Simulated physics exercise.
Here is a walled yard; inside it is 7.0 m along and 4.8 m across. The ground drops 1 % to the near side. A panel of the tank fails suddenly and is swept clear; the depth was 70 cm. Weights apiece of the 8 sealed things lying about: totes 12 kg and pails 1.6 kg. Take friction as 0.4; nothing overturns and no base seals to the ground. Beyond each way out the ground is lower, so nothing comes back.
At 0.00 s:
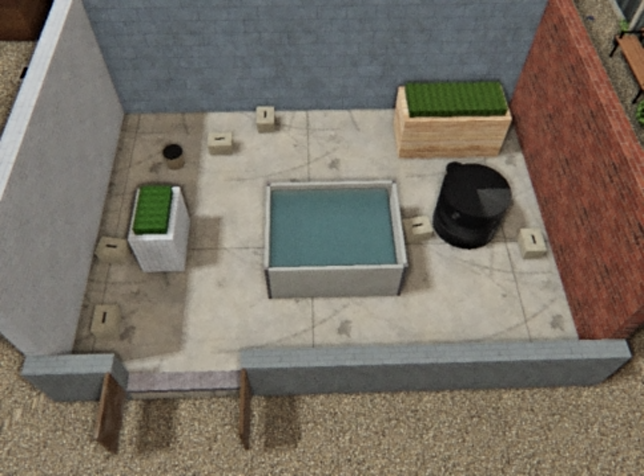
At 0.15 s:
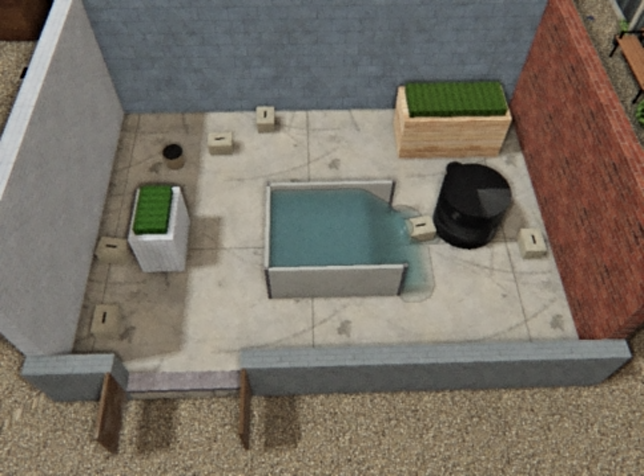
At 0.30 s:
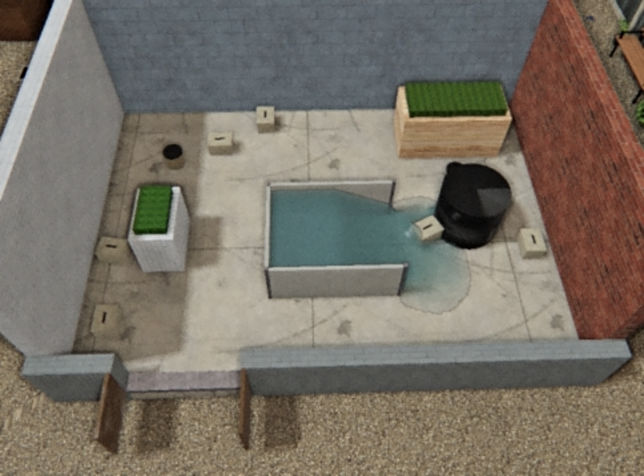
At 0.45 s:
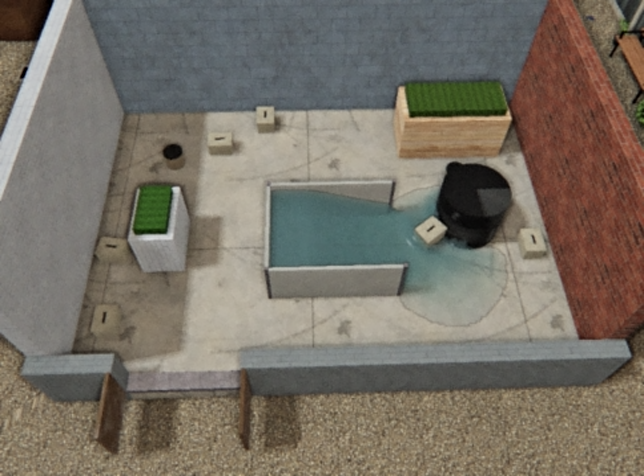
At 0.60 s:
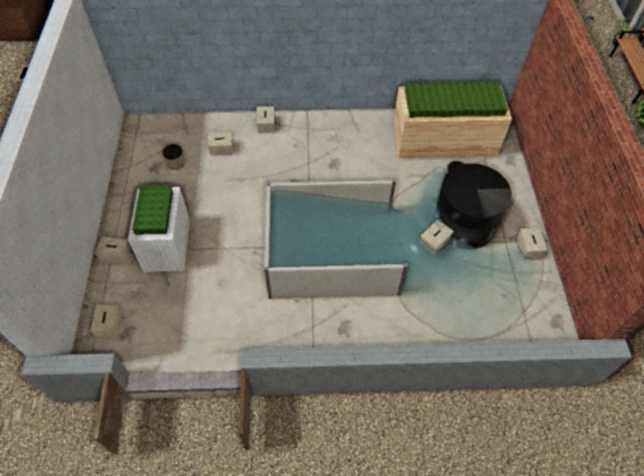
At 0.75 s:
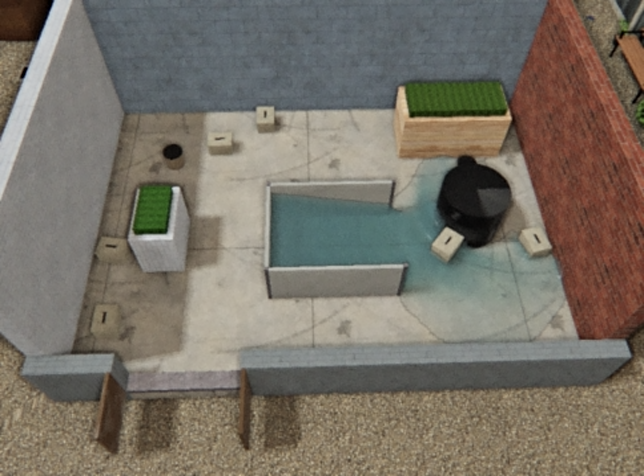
Water poured out of the open right side of a tank in a walled yard and spread across the floor, nudging a small pale box rightward and then surrounding the big black object.
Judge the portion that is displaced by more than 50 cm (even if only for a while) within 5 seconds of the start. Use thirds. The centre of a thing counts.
Share: From one to two thirds.
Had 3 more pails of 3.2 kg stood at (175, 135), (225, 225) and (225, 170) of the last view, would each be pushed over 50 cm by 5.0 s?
In that order: Short of it, less, short of it.
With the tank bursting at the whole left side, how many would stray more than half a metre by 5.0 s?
In that case 5 of them.
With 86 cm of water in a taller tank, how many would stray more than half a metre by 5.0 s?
Then 4.
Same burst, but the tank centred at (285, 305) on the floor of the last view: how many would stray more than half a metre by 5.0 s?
Then 3.
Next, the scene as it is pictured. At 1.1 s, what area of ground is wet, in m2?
Roughly 9.0 m2.
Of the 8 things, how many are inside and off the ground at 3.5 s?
At that moment 3.
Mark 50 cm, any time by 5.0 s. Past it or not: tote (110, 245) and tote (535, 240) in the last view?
In turn: Less, past it.
After 1.1 s 2 of 8 are over 50 cm from their spots; 1 afloat.
After 2.2 s 3 of 8 are over 50 cm from their spots; 2 afloat.
After 3.5 s 2 of 8 are over 50 cm from their spots; 3 afloat.
After 5.0 s 3 of 8 are over 50 cm from their spots, and 3 have been at some point; 2 afloat.
